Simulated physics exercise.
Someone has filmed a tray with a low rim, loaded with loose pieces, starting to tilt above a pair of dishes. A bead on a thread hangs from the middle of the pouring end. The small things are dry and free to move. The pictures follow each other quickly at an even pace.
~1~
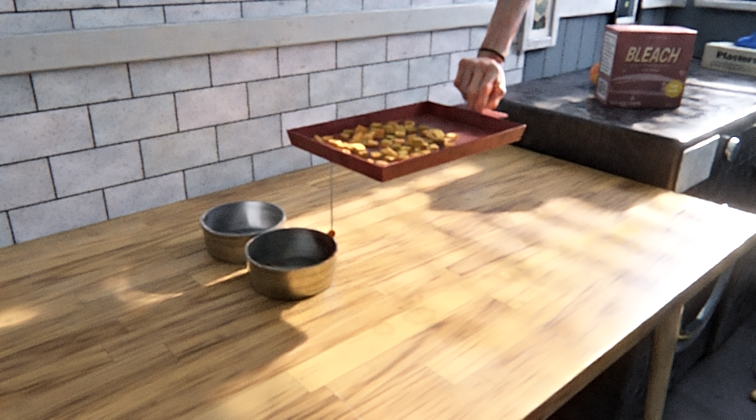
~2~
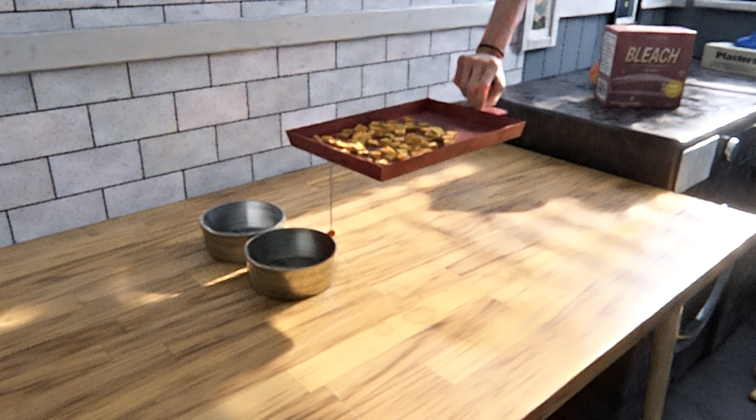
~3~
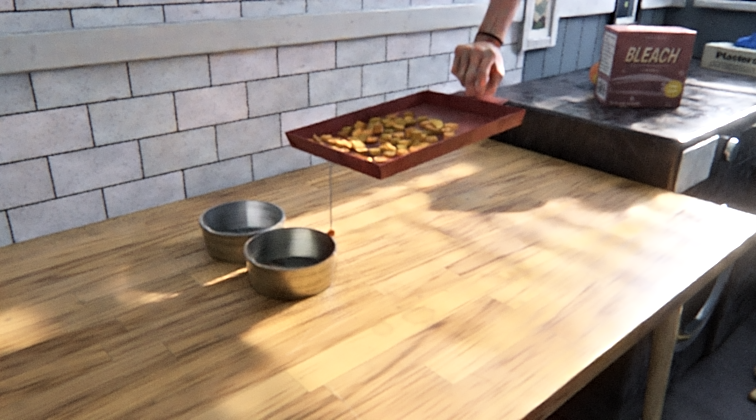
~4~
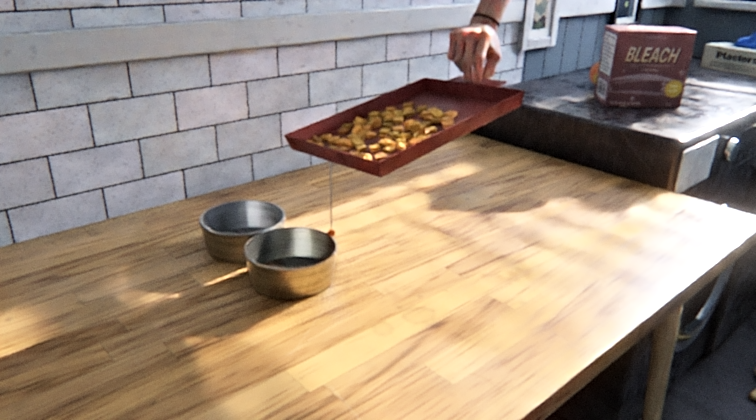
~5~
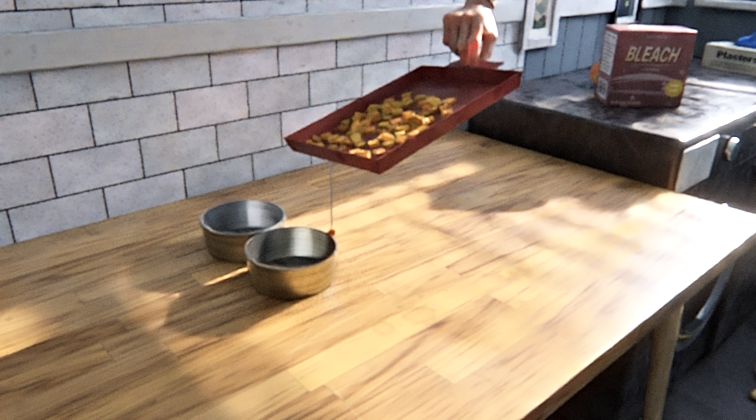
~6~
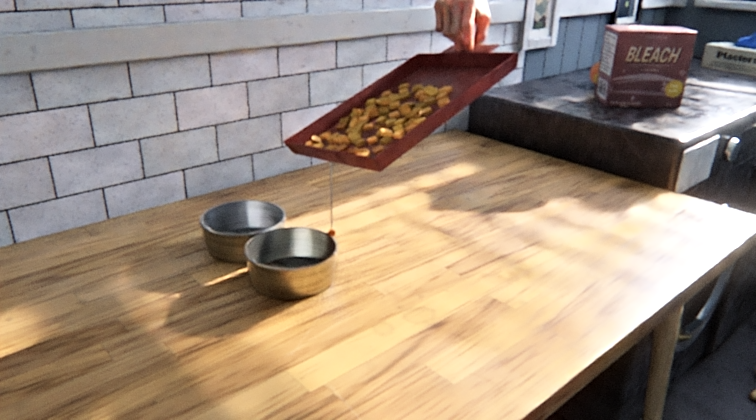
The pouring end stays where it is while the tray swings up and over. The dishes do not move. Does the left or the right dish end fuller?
Fuller: The right-hand dish.
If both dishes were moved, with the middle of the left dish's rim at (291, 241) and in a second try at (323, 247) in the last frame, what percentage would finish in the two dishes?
In turn 70 and 30 in a hundred.
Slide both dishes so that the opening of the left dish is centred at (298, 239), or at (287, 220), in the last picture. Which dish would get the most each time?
The first try: The left one. The second: The left one.
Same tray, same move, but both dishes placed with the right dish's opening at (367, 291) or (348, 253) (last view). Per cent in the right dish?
In turn 0 and 0 in a hundred.
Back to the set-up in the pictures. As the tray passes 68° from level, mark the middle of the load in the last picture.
Around (327, 125).
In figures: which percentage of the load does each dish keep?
Left dish: 20 %, right dish: 60 %.
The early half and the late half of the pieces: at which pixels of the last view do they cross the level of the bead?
First near (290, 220), later near (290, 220).
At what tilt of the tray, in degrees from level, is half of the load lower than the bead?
Around 110° of tilt.
Soon, tray tipped steeply; nearly all on the tray; a stray few in the air.
A while on, tray tipped past a quarter turn; a small part on the tray; about a third in the right dish; a small part in the left dish; a small part outside both; about a third in the air.
Towards the end, tray tipped past a quarter turn; about two thirds in the right dish; about a quarter in the left dish; about a quarter outside both.
Finally, tray tipped past a quarter turn; about two thirds in the right dish; about a quarter in the left dish; about a quarter outside both.
